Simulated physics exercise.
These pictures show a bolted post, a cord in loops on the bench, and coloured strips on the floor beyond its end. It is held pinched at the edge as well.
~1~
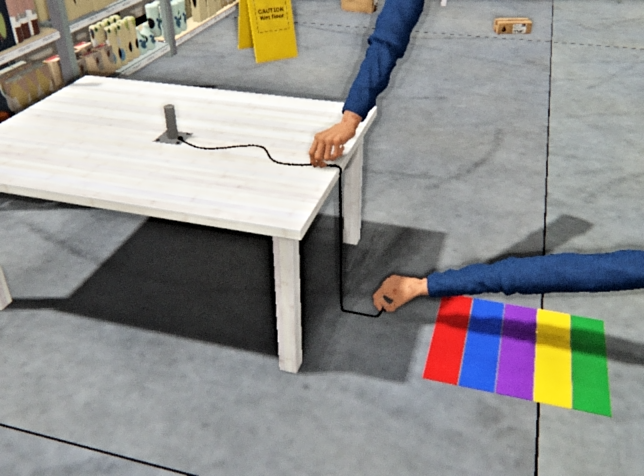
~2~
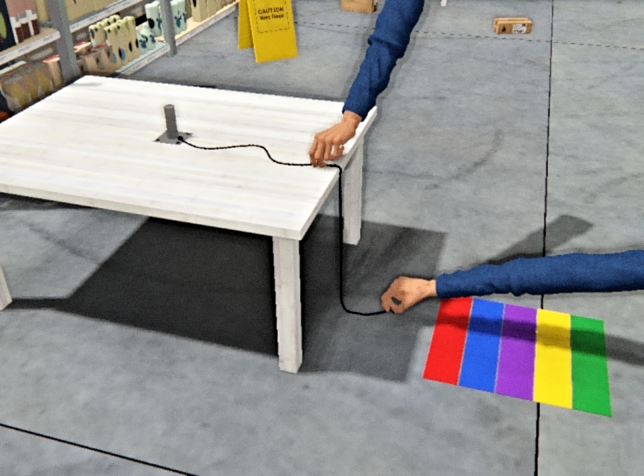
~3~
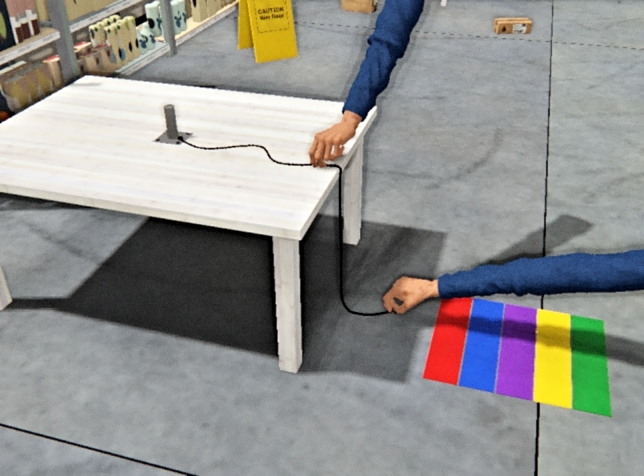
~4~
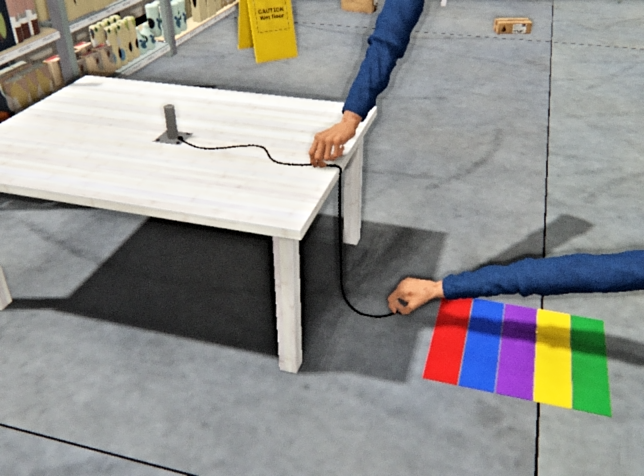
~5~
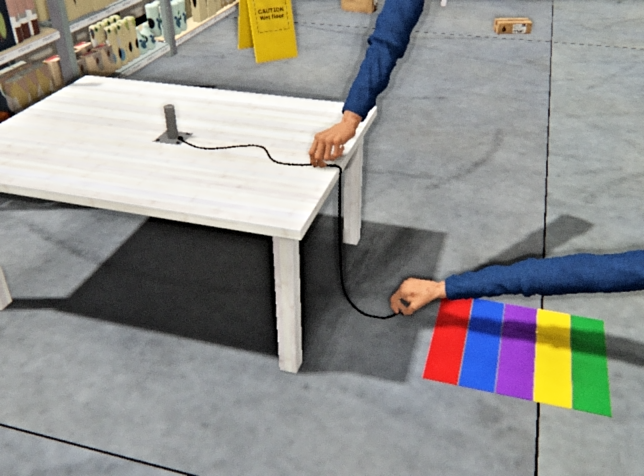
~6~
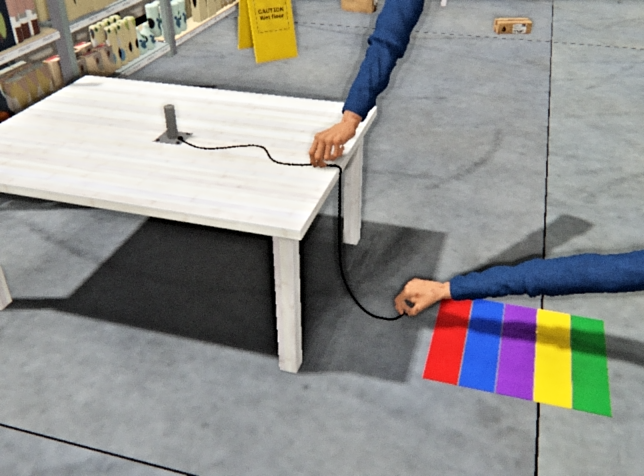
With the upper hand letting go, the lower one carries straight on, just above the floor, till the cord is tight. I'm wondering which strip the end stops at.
It stops at the purple strip.
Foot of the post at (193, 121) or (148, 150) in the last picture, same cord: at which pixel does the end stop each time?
Try 1 near (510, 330), try 2 near (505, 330).
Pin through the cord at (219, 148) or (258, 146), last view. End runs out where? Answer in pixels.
First try close to (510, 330), second close to (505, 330).
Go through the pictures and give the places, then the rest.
The first frame shows end (383, 308); red (443, 364); blue (479, 371); purple (516, 378); yellow (553, 386); green (592, 393).
The second frame shows end (391, 310); cord through (196, 147) (259, 146) (304, 165) (340, 198) (341, 253) (342, 304).
The third frame shows end (393, 310).
The fourth frame shows end (398, 311); cord through (196, 147) (259, 146) (304, 165) (340, 198) (341, 253) (348, 304).
The fifth frame shows end (400, 311).
The sixth frame shows end (404, 312); cord through (196, 147) (259, 146) (304, 165) (340, 198) (340, 253) (358, 303).
A little later, end near (448, 320); over red.
Next, end near (491, 328); over blue.
When it is tight, end near (517, 333); over purple. It gets as far as the purple strip.
